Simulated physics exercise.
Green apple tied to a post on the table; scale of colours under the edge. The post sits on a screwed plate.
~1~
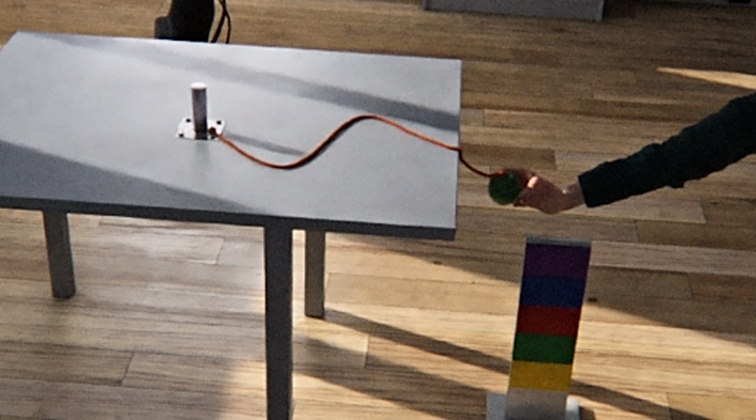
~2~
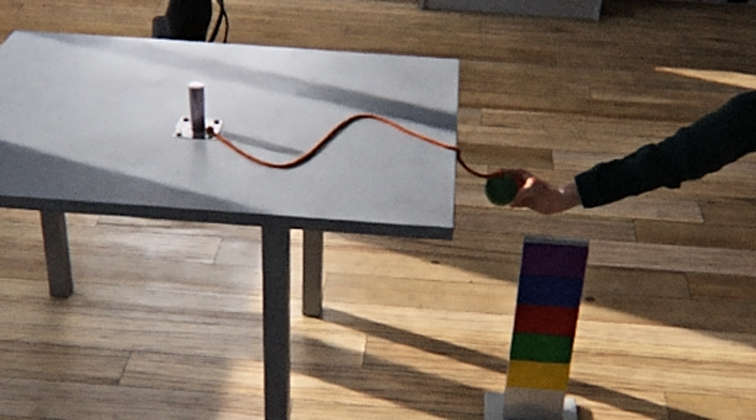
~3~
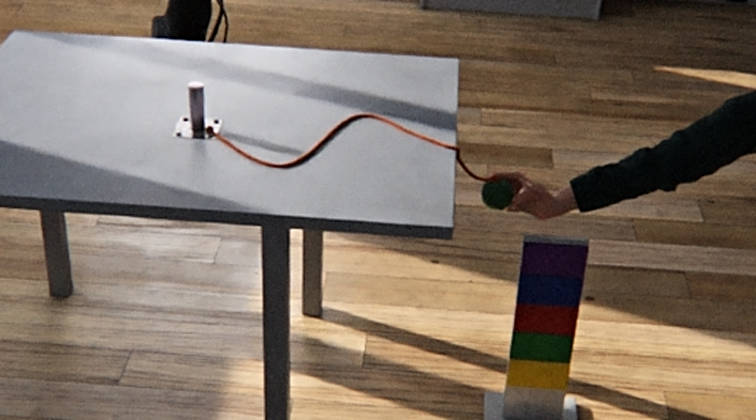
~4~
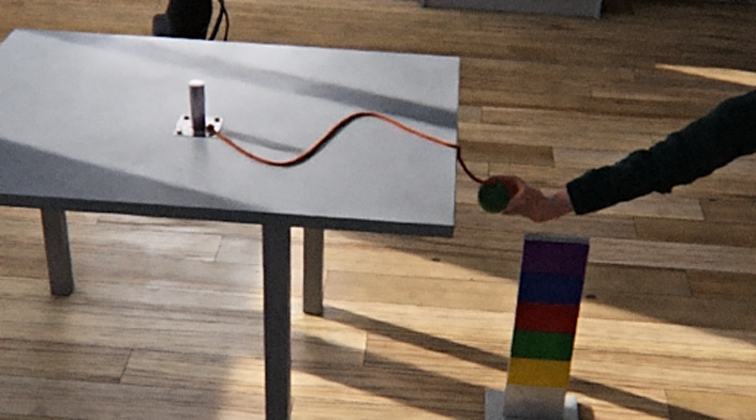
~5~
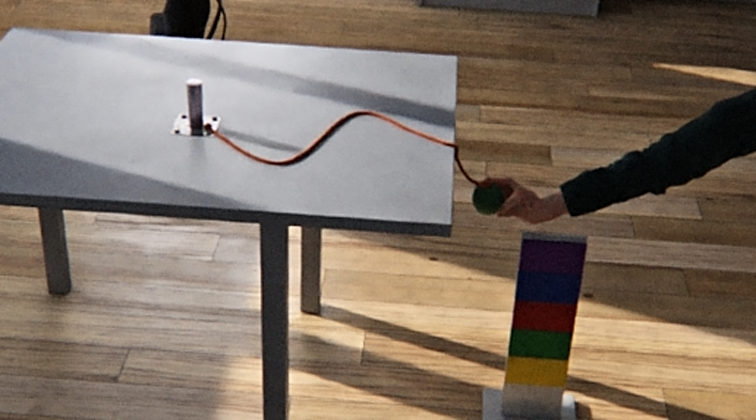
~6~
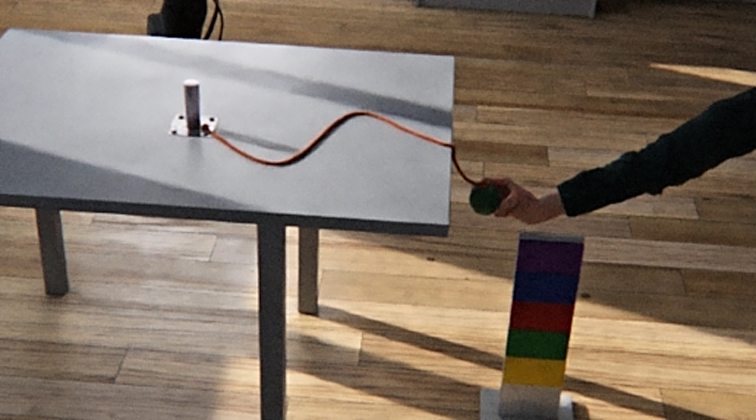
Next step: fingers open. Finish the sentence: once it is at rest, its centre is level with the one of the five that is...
Red.
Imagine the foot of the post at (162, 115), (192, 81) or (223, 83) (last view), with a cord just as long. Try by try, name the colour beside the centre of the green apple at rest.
In turn, blue, then blue, then red.
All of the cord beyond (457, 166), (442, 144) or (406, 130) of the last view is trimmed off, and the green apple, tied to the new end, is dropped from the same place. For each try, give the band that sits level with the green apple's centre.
One at a time, the answers are: Blue; purple; none, it hangs higher.
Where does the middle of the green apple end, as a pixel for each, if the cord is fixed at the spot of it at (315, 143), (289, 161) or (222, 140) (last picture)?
About (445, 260), (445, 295) and (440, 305).
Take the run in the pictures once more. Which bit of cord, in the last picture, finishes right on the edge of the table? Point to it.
At (360, 113), roughly.
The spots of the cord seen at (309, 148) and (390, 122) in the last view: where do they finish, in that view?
The first settles around (356, 142), the second around (450, 188).
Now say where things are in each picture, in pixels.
Green apple (505, 189); purple (557, 262); blue (553, 293); red (548, 321); green (544, 350); yellow (541, 377), in the first frame.
Green apple (501, 190); cord through (230, 145) (285, 166) (330, 135) (381, 119) (435, 143), in the second frame.
Green apple (498, 194), in the third frame.
Green apple (494, 198); cord through (230, 143) (286, 164) (330, 133) (382, 117) (436, 140), in the fourth frame.
Green apple (489, 199), in the fifth frame.
Green apple (485, 200); cord through (225, 143) (281, 163) (325, 133) (377, 116) (431, 140), in the sixth frame.
A little later, apple near (473, 299); level with red.
Next, apple near (417, 303); level with red.
Later still, apple near (450, 313); level with red.
When it is over, apple near (440, 314); level with red. Its middle rests at the red band.
